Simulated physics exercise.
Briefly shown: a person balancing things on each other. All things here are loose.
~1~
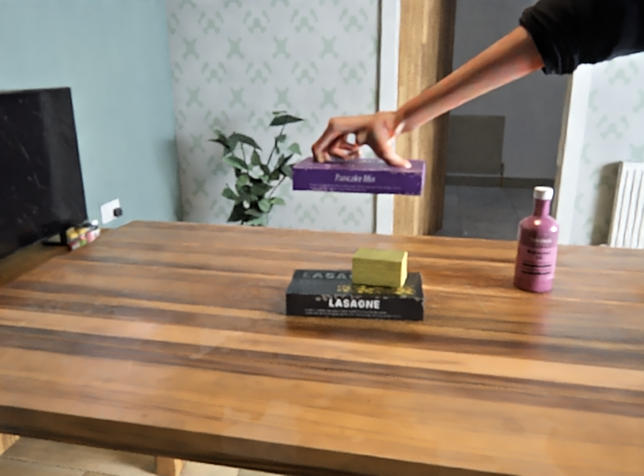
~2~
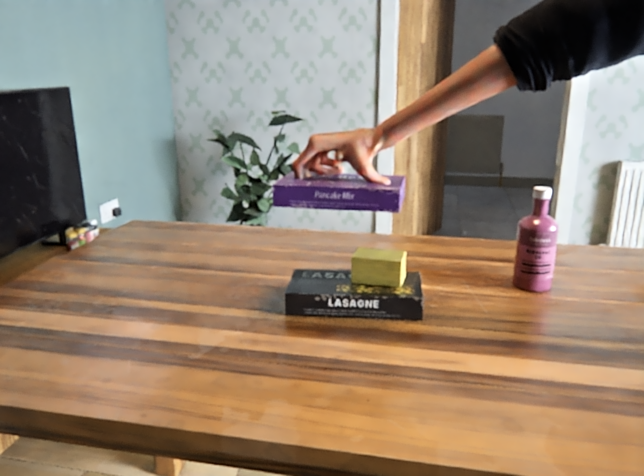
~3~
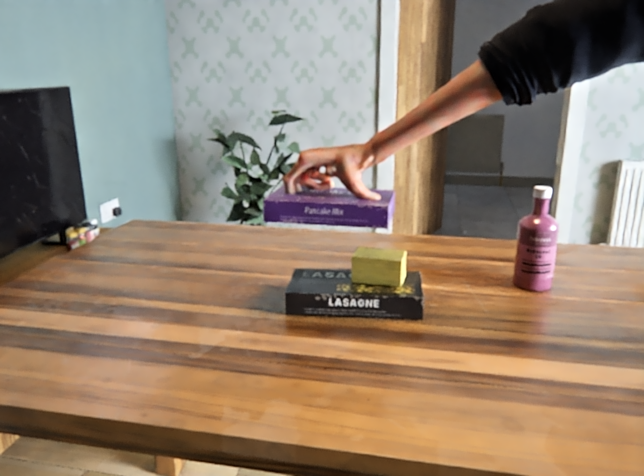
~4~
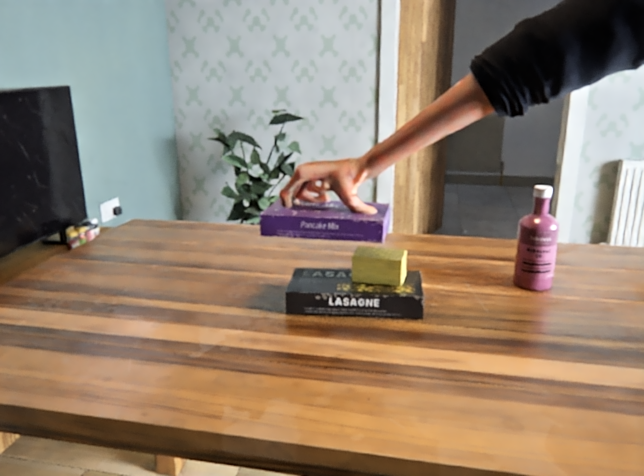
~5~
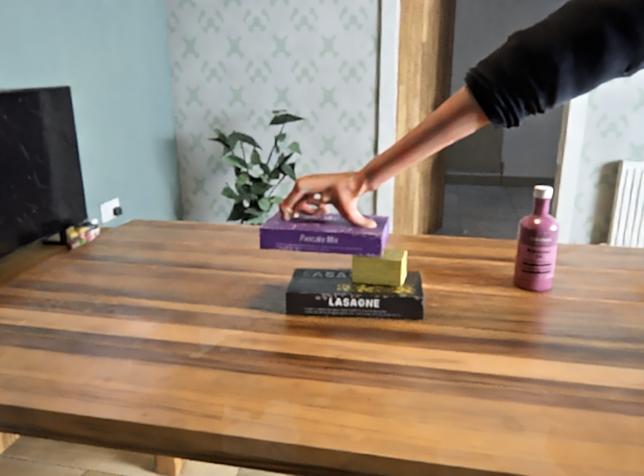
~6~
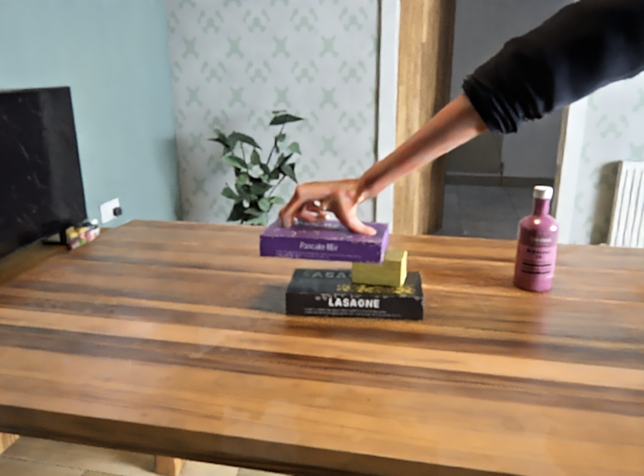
In a room with patterned pale wallpaper, a wooden table is seen from its near side, slightly above, by a still camera. A black lasagne box lies near the middle with a small yellow-green block on it, a pink bottle stands to the right, and a plant and dark screen are behind and left. A dark-sleeved arm from the upper right carries a purple box leftward and down, setting it on the block, fingers still gripping it.
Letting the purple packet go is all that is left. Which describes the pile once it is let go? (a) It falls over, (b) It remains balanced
Answer: A.
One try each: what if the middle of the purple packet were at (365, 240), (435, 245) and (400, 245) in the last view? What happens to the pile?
Outcomes in order: No collapse, a collapse, no collapse.
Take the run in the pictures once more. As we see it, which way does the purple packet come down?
Toward the left-hand side.
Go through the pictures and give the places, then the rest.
In the first picture, on its way; purple packet (361, 175); pink bottle (538, 238).
In the second picture, on its way; purple packet (341, 190); yellow block (379, 267).
In the third picture, on its way; purple packet (332, 206); black packet (355, 292).
In the fourth picture, on its way; purple packet (327, 219); pink bottle (538, 237).
In the fifth picture, on its way; purple packet (326, 232); yellow block (379, 266).
In the sixth picture, set down, still held; purple packet (326, 239); black packet (355, 293).
Then, 0.30 s past the last view, purple packet now fallen.
Then, 0.50 s past the last view, things are still on the move.
Then, 0.70 s past the last view, as before.
Then, 1.90 s past the last view, nothing new.
Finally, fallen, purple packet; the other 3 still in place. Final places as the last picture's camera would see them, purple packet near (230, 286). The pile comes apart.
